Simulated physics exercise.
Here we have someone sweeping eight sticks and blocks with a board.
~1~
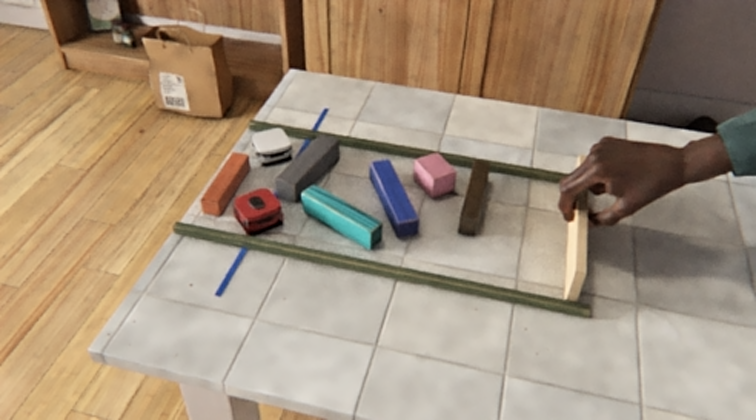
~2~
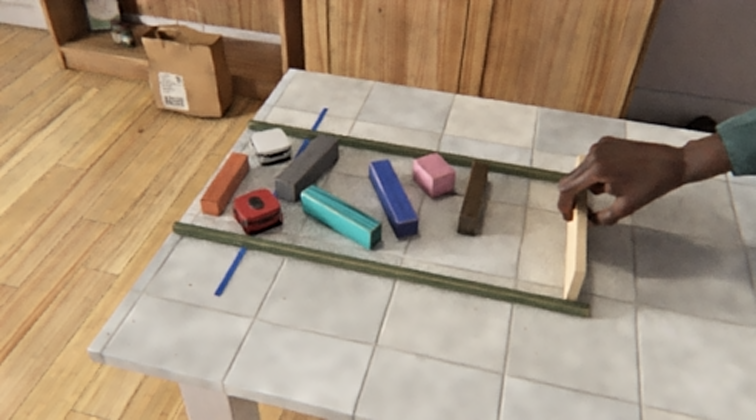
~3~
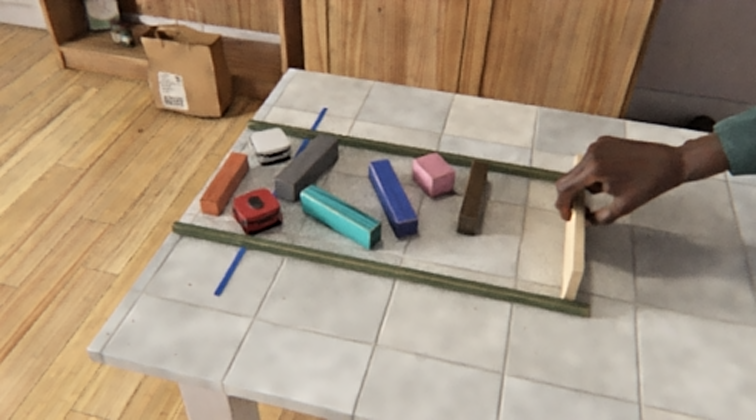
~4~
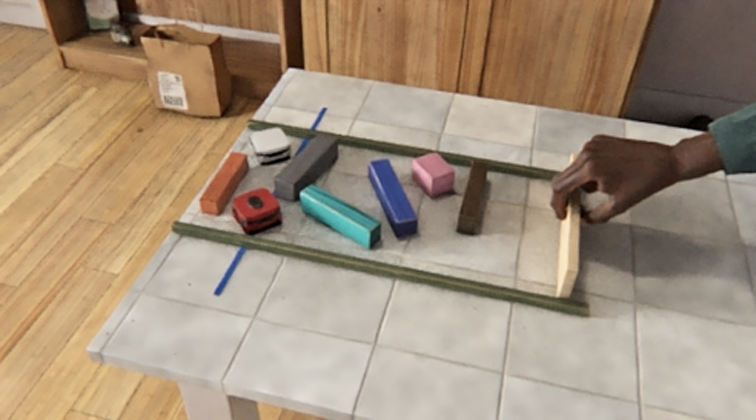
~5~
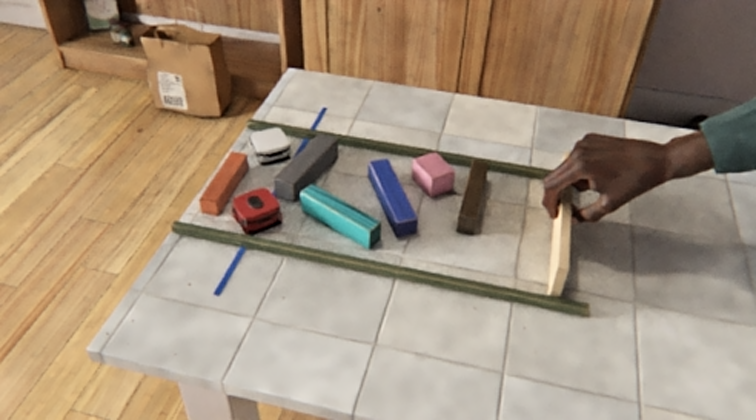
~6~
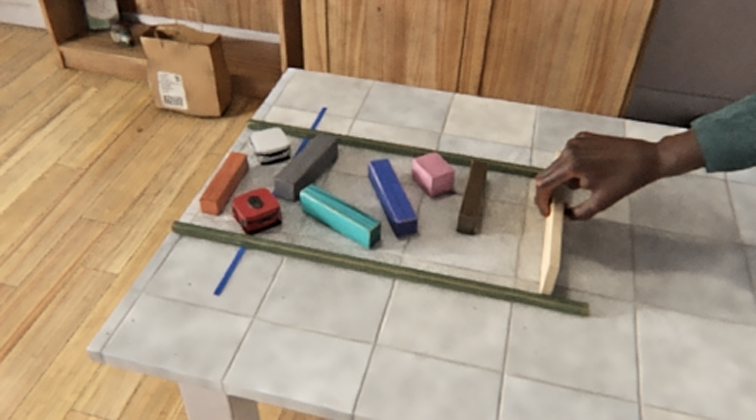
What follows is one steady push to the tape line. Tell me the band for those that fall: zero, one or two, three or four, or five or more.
The number that fall off is three or four.
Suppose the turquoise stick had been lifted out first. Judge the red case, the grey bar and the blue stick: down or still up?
The red case stays on, the grey bar does not fall, the blue stick remains up.
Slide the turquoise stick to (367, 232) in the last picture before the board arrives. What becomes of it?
It is kept.
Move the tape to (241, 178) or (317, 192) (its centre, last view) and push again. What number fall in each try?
Down on the floor: 6 and 0.
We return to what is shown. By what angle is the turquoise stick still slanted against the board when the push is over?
About 50°.
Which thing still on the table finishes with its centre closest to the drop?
The red case.
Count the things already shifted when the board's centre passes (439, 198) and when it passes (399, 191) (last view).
By then 2, and 4.
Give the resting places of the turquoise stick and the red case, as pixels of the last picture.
Near (223, 201) and (190, 202).
Soon after, none off yet; orange bar at rest near (225, 182); white case at rest near (270, 146); red case at rest near (257, 211).
Then, none off yet; orange bar at rest near (225, 182); white case moving near (265, 145); red case at rest near (257, 211).
At rest, the number that fall off is three or four; fallen, grey bar, white case and orange bar.
